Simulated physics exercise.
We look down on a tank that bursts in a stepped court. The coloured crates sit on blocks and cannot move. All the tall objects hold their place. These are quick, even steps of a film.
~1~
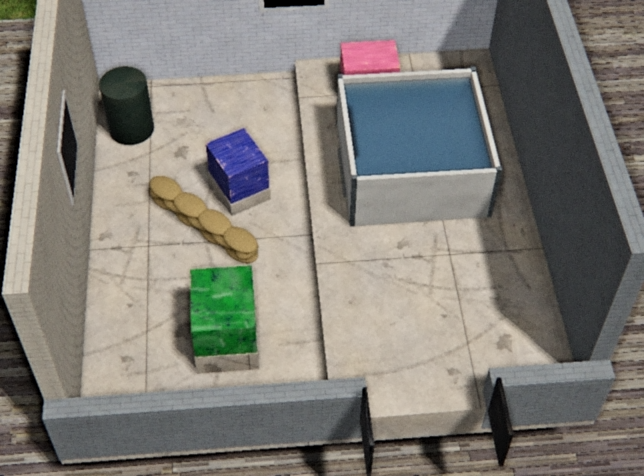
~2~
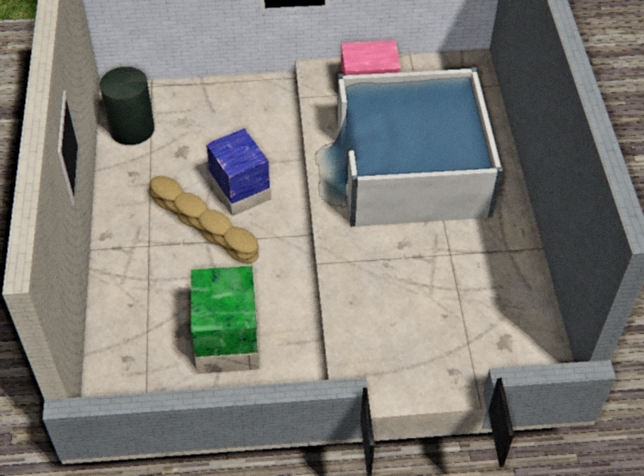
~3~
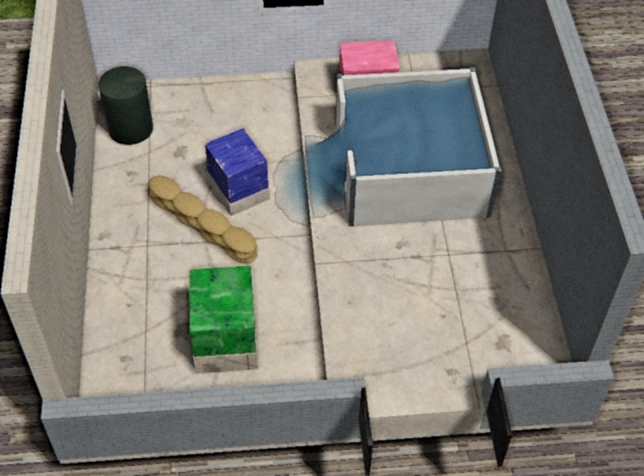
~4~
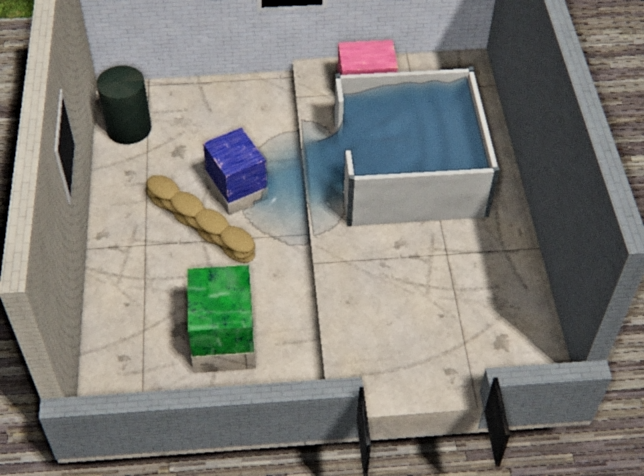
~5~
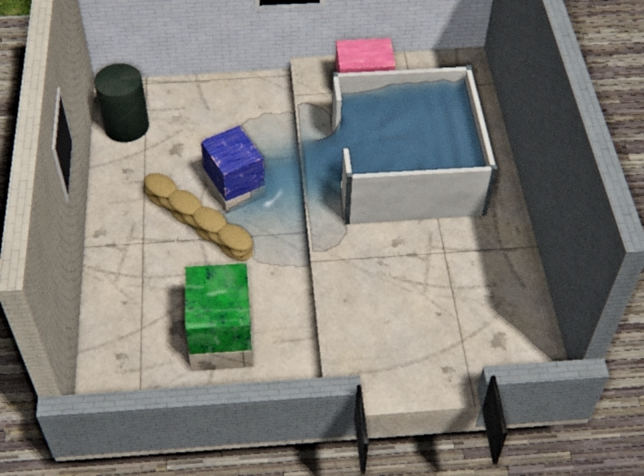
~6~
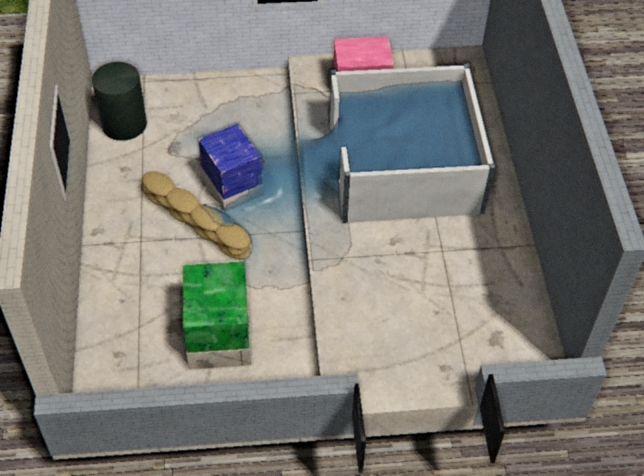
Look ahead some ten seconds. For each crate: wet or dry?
One by one: The blue crate is wetted; the green crate escapes dry; the pink crate escapes dry.
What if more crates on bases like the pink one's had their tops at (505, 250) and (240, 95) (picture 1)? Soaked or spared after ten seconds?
One after the other: Escapes it, is soaked.
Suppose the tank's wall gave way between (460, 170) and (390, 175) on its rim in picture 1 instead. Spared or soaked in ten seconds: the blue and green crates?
One by one: Blue is safe, green escapes it.
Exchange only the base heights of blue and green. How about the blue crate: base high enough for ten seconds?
In short: The blue crate is topped.
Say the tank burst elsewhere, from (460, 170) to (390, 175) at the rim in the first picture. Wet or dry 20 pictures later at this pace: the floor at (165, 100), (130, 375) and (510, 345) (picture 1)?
In turn: Free of water, covered, wet.
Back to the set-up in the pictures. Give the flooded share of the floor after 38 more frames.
About 55 per cent.
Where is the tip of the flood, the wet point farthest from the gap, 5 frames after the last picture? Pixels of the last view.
At about (93, 79).
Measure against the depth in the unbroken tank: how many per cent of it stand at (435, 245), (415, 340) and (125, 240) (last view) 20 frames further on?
In turn 0, 0 and 6 in a hundred.
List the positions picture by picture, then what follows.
In the first picture, the open tank at (416, 126) is whole and still.
In the second picture, water pours out at (349, 156) and has run to (335, 201).
In the third picture, the front is at (281, 172), out from the gap at (347, 159).
In the fourth picture, the front is at (251, 213), out from the gap at (345, 160).
In the fifth picture, the front is at (213, 220), out from the gap at (343, 157).
In the sixth picture, the front is at (179, 145), out from the gap at (341, 155).
A moment on, water covers 30 % of the floor; the blue crate water round its plinth, the green crate water round its plinth, the pink crate water round its plinth.
Next, water covers 45 % of the floor; the blue crate water round its plinth, the green crate water round its plinth, the pink crate water round its plinth.
Then, water covers 55 % of the floor; the blue crate water round its plinth, the green crate water round its plinth, the pink crate water round its plinth.
Later, water covers 55 % of the floor; the blue crate water round its plinth, the green crate water round its plinth, the pink crate water round its plinth.
In the end, water covers 55 % of the floor; the blue crate was topped, the green crate stayed above the water, the pink crate stayed above the water.
